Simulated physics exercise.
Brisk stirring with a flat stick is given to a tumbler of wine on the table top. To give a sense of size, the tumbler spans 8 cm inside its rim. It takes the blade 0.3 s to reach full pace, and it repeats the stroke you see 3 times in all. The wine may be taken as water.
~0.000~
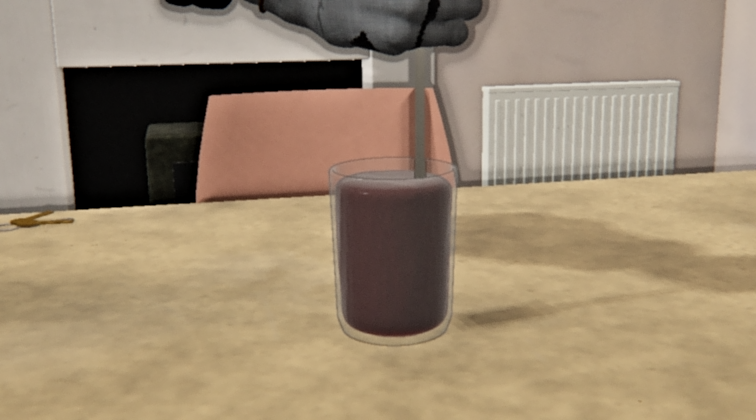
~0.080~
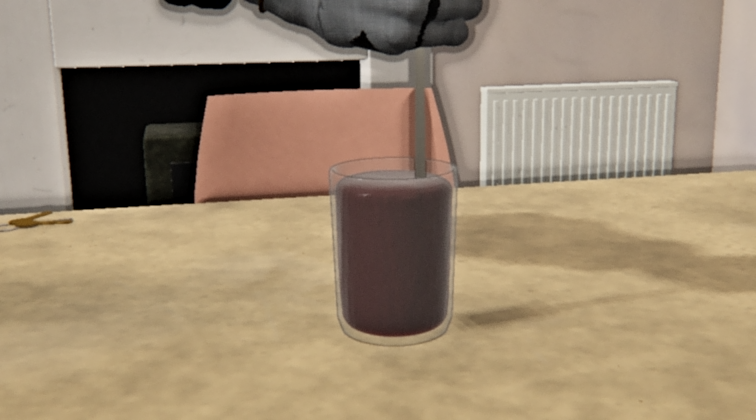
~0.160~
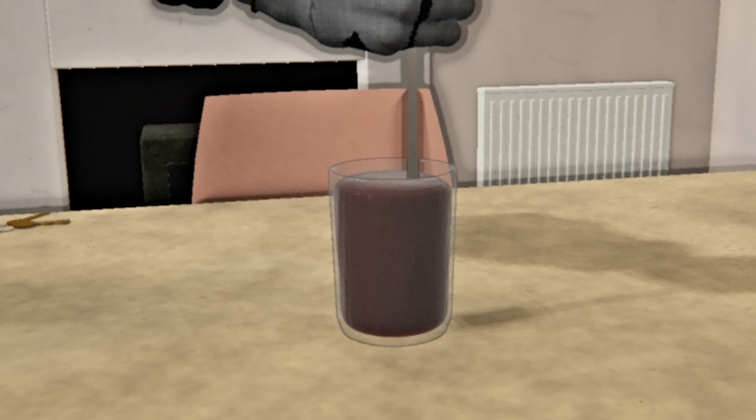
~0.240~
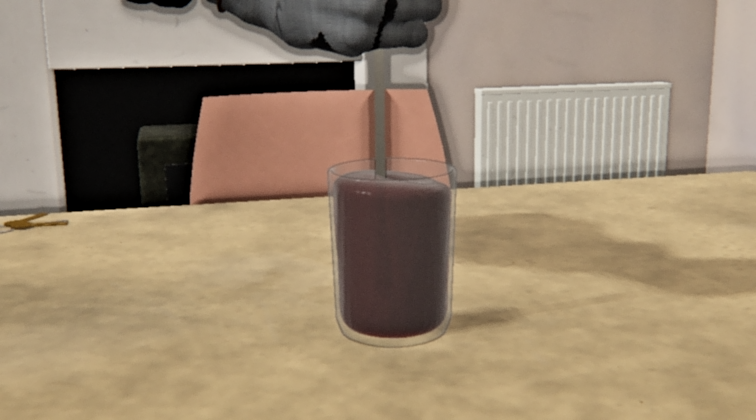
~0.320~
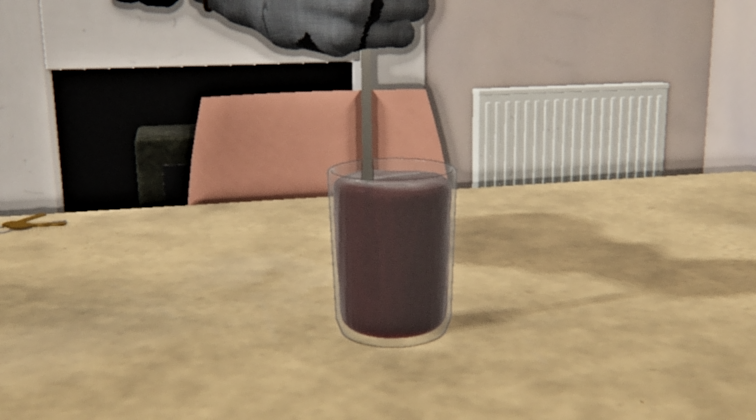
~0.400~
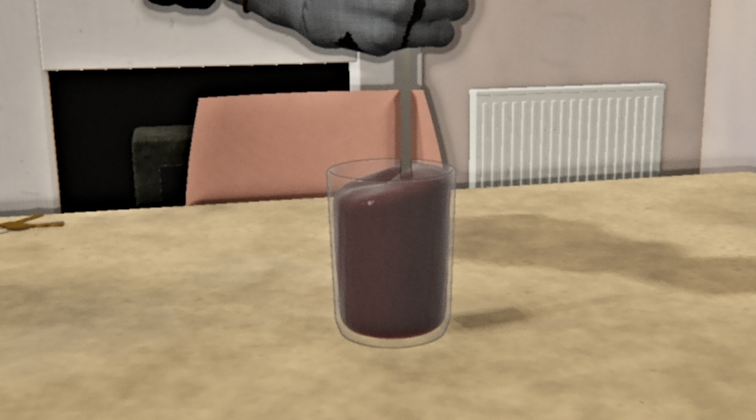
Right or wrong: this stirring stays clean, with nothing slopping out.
Wrong.
After 0.60 s 0 ml is over the rim.
After 0.81 s 1 ml is over the rim.
After 1.01 s 4 ml is over the rim.
After 1.21 s 5 ml is over the rim.
In the end 5 ml is over the rim.
